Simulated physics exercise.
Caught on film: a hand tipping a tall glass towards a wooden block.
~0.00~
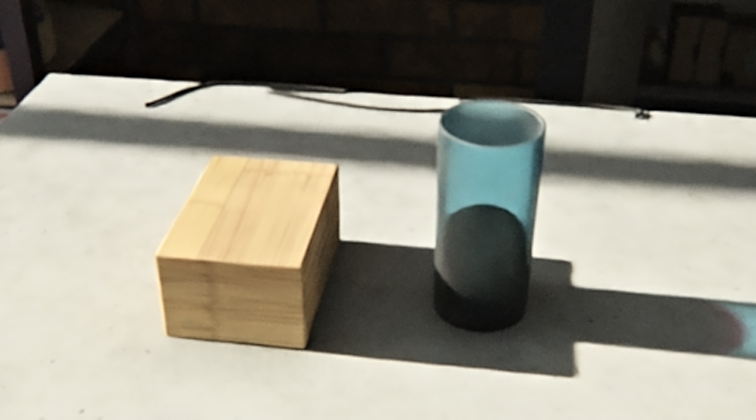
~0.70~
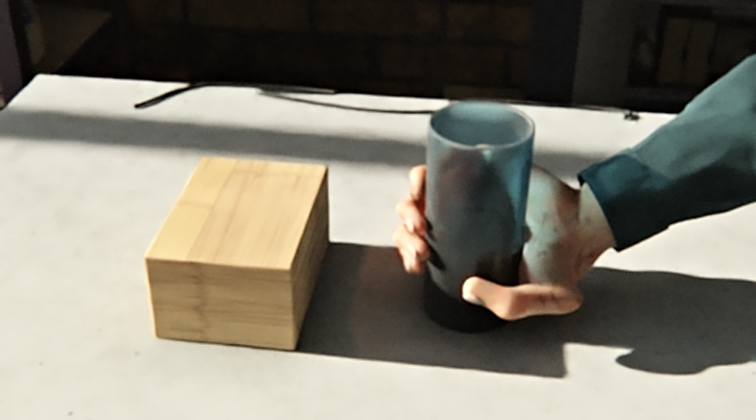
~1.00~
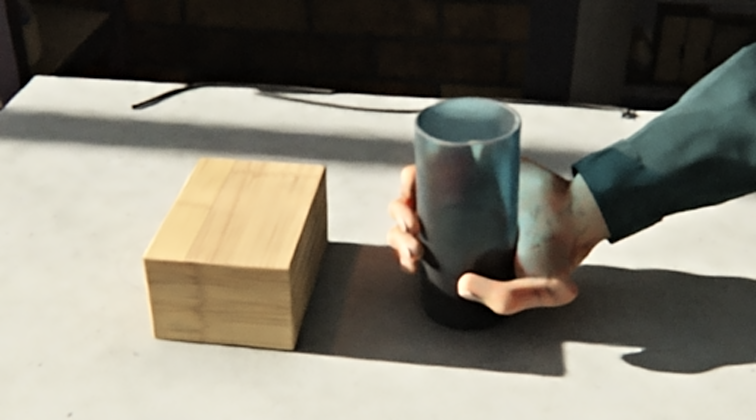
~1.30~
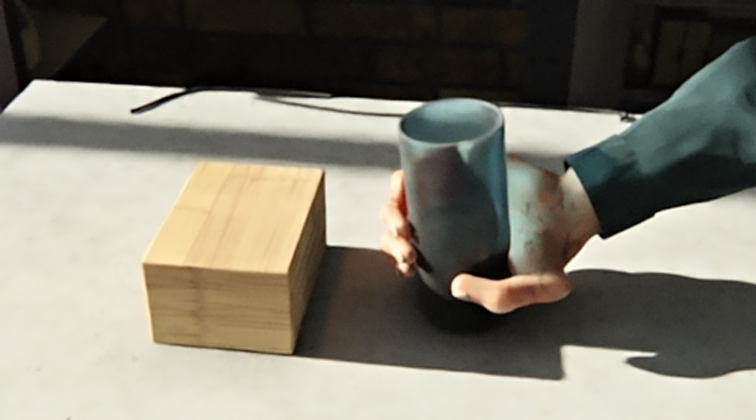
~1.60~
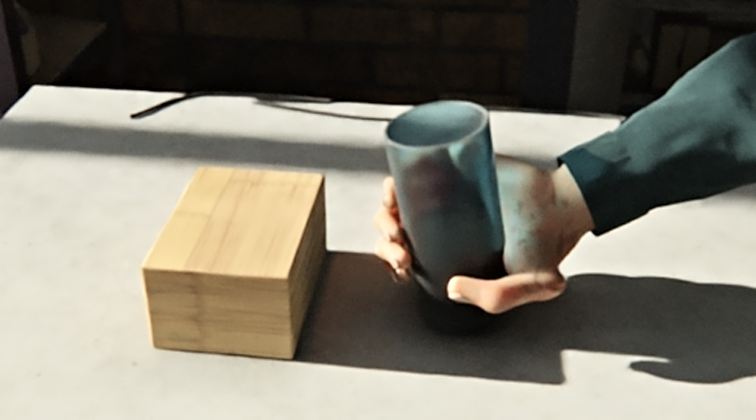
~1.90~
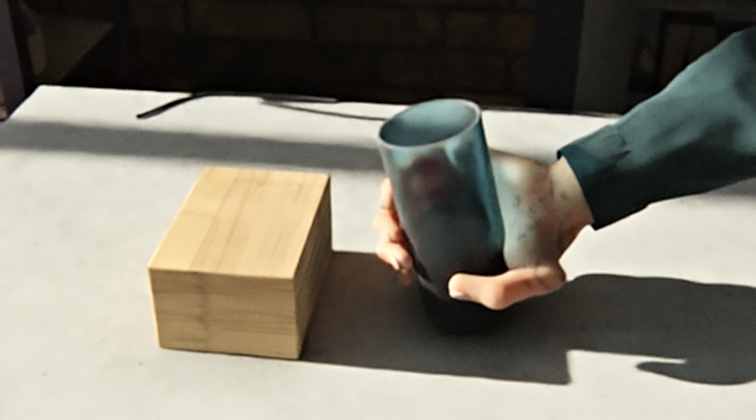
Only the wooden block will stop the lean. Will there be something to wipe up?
As it turns out, it stays dry outside.
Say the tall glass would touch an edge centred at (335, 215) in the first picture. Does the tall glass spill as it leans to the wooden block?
In that case: Is safe.
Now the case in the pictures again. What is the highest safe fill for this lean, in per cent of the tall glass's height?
I make it 75 per cent.
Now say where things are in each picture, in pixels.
It stands upright; tall glass (486, 214) about a third full, in the first frame.
A hand takes hold; tall glass about a third full, surface at (474, 238); wooden block (246, 248), in the second frame.
It is leaning; tall glass (468, 212) about a third full, in the third frame.
Tipping on its foot; tall glass about a third full, surface at (460, 236); wooden block (243, 252), in the fourth frame.
The top moves towards the wooden block; tall glass (452, 216) about a third full, in the fifth frame.
On the way over; tall glass about a third full, surface at (455, 236); wooden block (249, 257), in the sixth frame.
After 2.5 s, the tall glass leans by about 30°; all is still inside.
After 3.1 s, the tall glass leans by about 45°; all is still inside.
After 4.5 s, the tall glass leans by about 50°, against the wooden block; all is still inside.
